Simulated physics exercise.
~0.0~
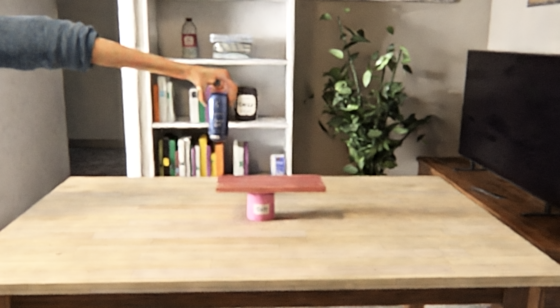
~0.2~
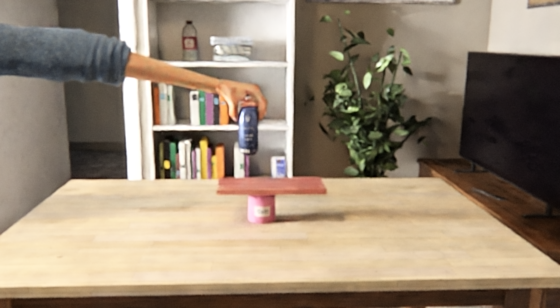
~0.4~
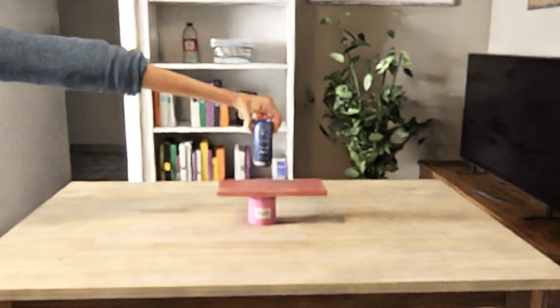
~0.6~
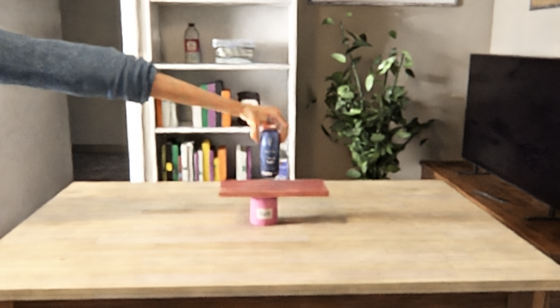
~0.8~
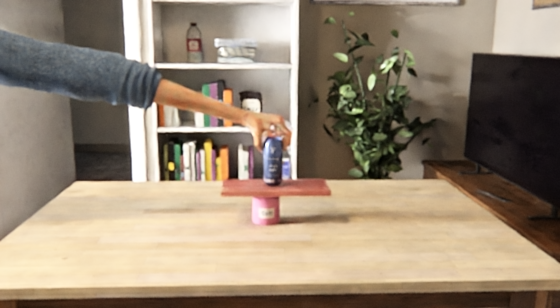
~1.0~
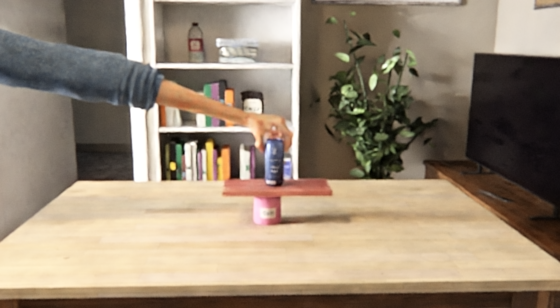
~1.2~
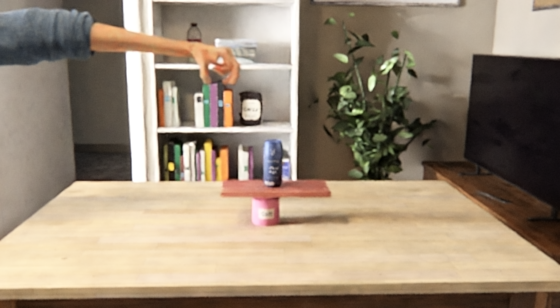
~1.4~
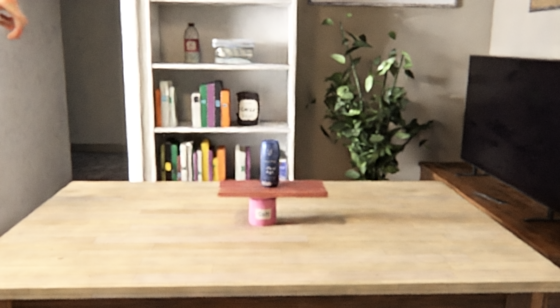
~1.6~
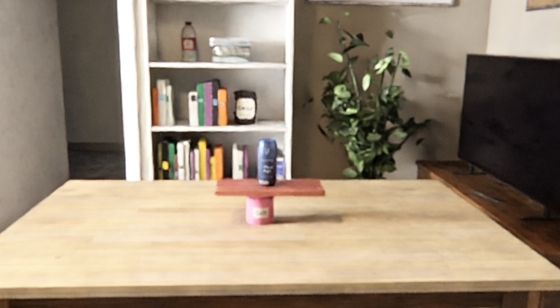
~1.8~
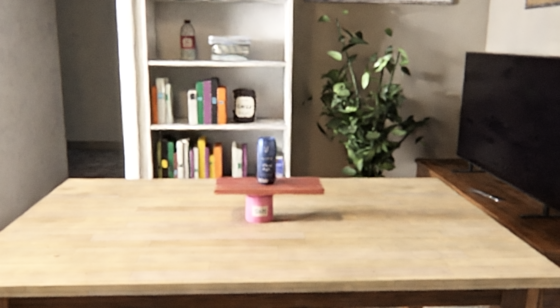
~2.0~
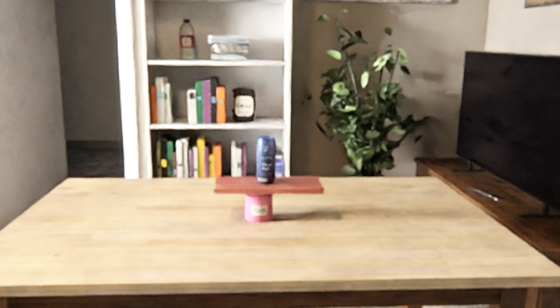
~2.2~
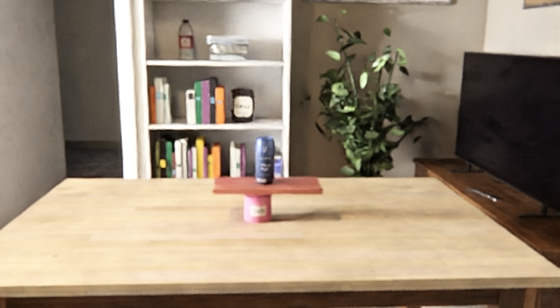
In a living room with a bookshelf, a leafy plant and a dark television behind a light wooden table, a red board lies flat across a small pink jar. An arm in a grey-blue sleeve reaches in from the left, holding a blue can upright above the board. The hand carries the can a little to the right and lowers it onto the board, slightly right of the jar. The fingers let go, and the hand lifts and withdraws to the left, out of view. The can stays upright, and the little tower remains balanced as the view sways slightly.
